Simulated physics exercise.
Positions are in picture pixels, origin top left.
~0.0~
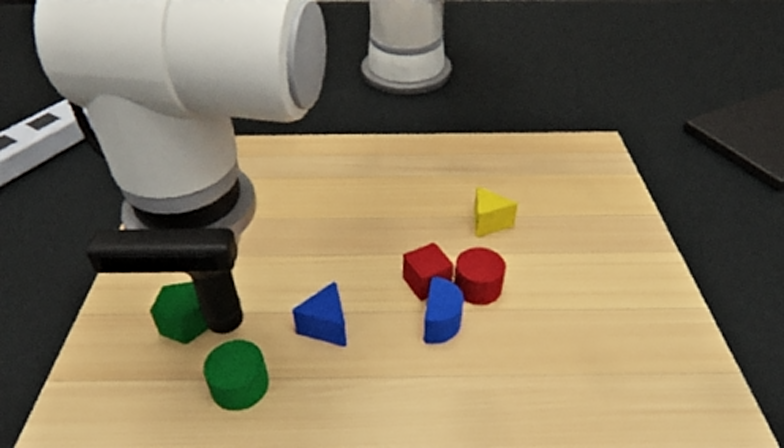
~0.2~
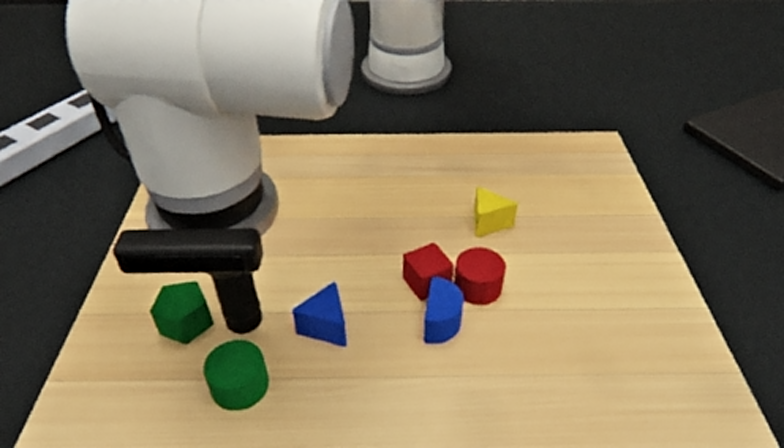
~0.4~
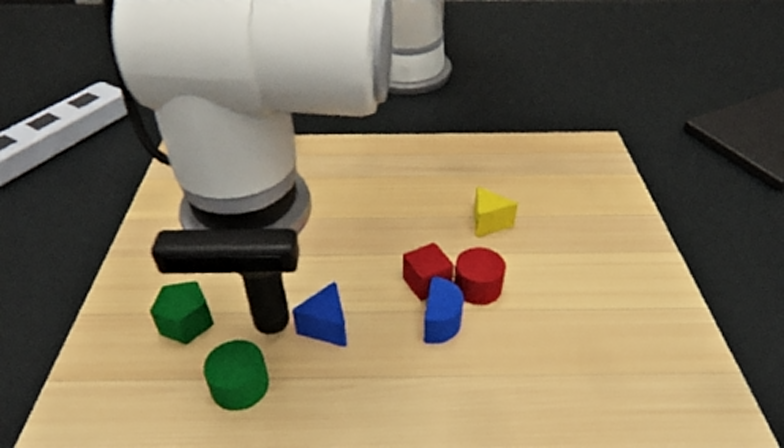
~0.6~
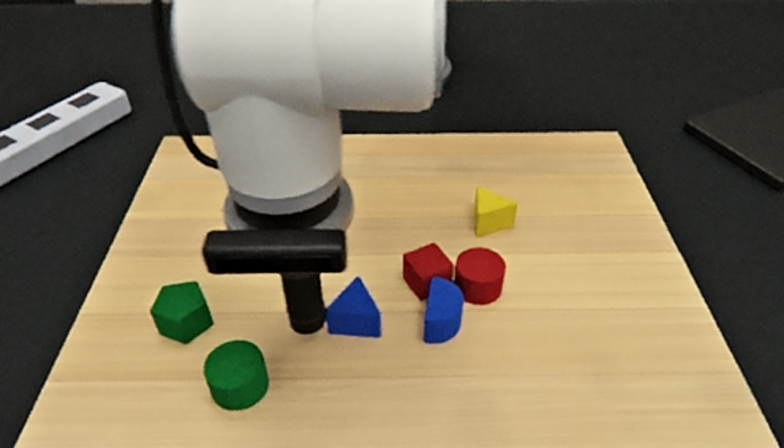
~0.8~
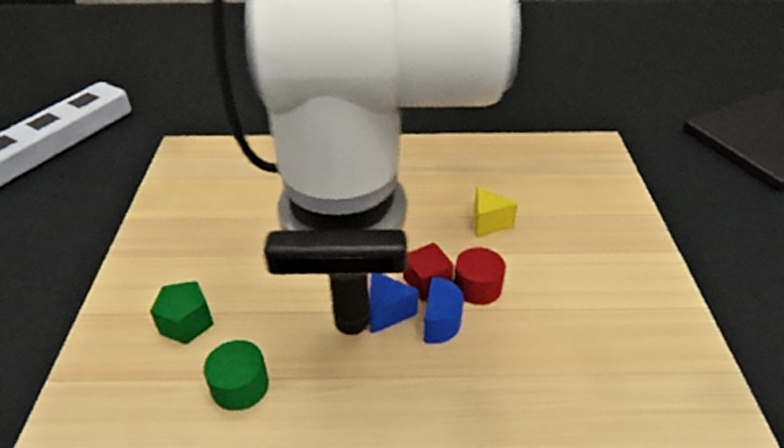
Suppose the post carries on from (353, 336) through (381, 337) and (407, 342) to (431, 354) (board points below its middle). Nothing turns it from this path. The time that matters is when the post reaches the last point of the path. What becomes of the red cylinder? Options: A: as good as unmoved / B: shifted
Option A.
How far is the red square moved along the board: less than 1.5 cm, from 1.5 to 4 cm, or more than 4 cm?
Band: Under 1.5 cm.
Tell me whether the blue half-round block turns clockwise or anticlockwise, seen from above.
From the top, the block rotates counterclockwise.
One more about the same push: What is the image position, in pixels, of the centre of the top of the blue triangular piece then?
Near (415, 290).
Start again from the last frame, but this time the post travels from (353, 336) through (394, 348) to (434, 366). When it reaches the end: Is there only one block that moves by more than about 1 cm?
It seems so.
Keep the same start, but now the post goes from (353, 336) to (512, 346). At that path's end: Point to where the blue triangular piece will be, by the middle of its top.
Around pixel (429, 290).
What follows on the original path. Halfway along, post at (394, 324); blue triangular piece at (409, 287), turned 40° anticlockwise; red square at (431, 252).
At the end, post at (432, 340); blue triangular piece at (415, 290), turned 60° anticlockwise; red square at (431, 251); blue half-round block at (455, 299), turned 20° anticlockwise; red cylinder unmoved.
